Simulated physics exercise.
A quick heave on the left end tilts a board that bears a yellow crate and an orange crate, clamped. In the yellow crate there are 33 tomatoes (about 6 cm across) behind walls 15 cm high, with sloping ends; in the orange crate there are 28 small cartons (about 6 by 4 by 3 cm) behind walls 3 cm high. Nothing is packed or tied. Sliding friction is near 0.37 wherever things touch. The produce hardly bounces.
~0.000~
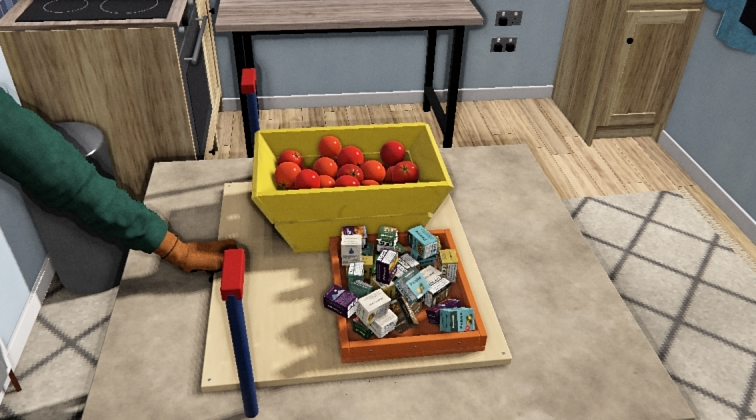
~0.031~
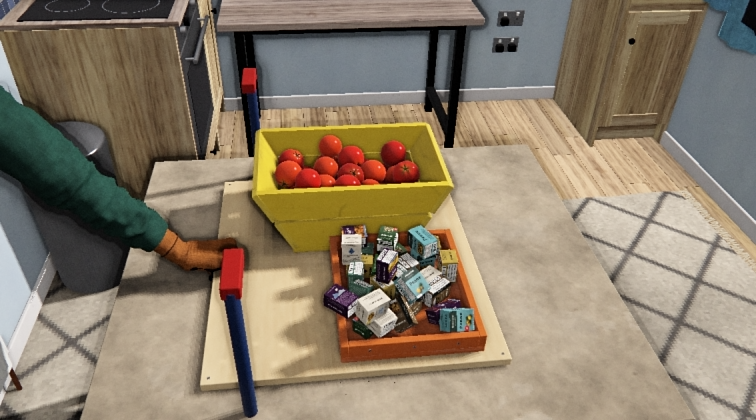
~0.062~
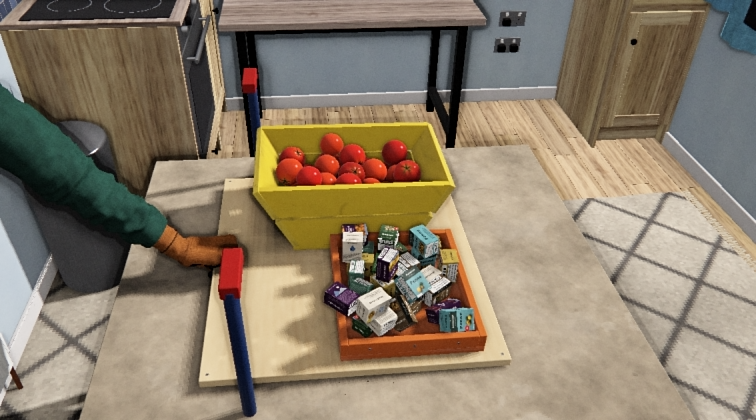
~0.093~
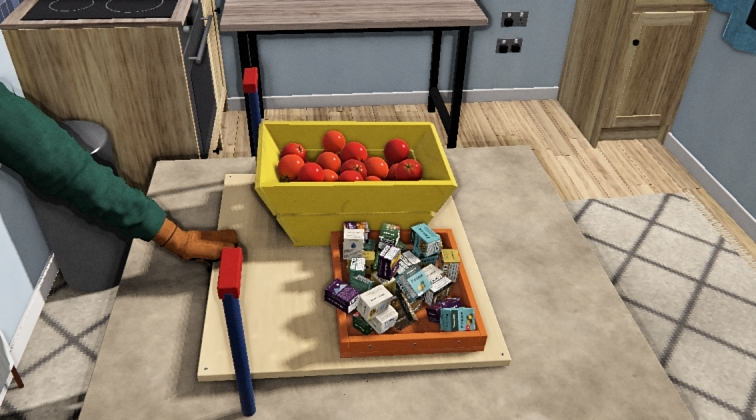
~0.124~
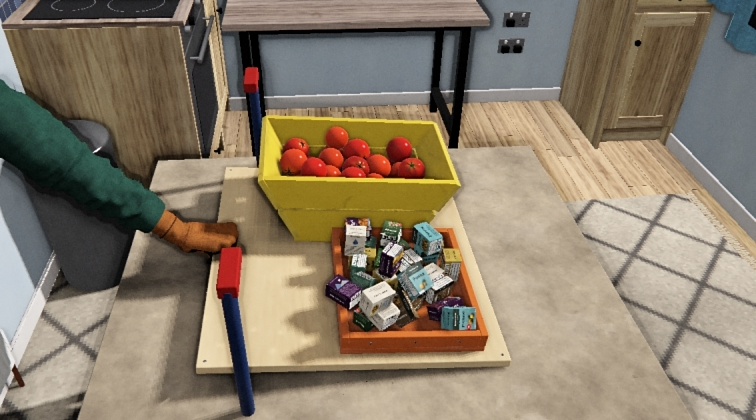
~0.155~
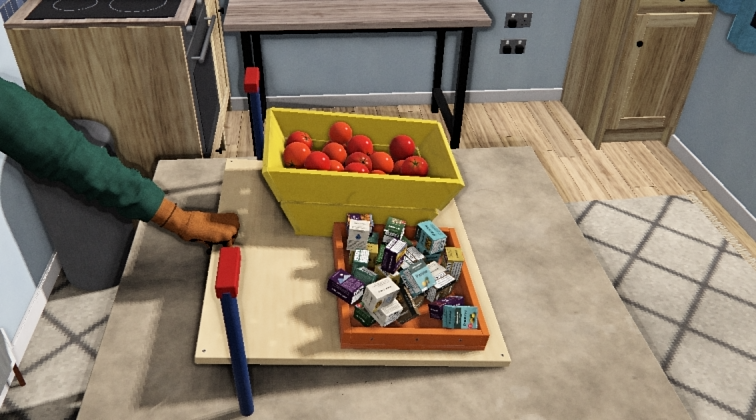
The clip shows a yellow crate of tomatoes and an orange crate of small cartons on a board on a table. After resting level, the board tilts slightly as a gloved hand raises its left side, with both crates aboard.
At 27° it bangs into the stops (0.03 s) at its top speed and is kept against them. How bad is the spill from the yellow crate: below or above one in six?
Out of the yellow crate go less than a sixth of the tomatoes.
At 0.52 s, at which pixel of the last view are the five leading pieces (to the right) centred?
At about (486, 260).
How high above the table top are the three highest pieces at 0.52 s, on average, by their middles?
About 30 cm.
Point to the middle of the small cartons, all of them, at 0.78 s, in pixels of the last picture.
Near (463, 268).
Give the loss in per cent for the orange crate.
Lost: Orange crate 30 per cent.
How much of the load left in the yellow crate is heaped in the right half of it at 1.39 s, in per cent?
Roughly 70 in a hundred.
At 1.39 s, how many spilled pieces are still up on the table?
Some 8 pieces.
After 0.28 s, it hits the stops.
After 0.38 s, tilt 27°; 0 of 33 out of the yellow crate and 0 of 28 out of the orange crate.
After 0.52 s, tilt 27°; 0 of 33 out of the yellow crate and 2 of 28 out of the orange crate.
After 0.78 s, tilt 27°; 0 of 33 out of the yellow crate and 8 of 28 out of the orange crate.
When it is over (at 1.39 s), 0 of 33 out of the yellow crate and 9 of 28 out of the orange crate. Asked share, 0 of 33, 0 per cent.
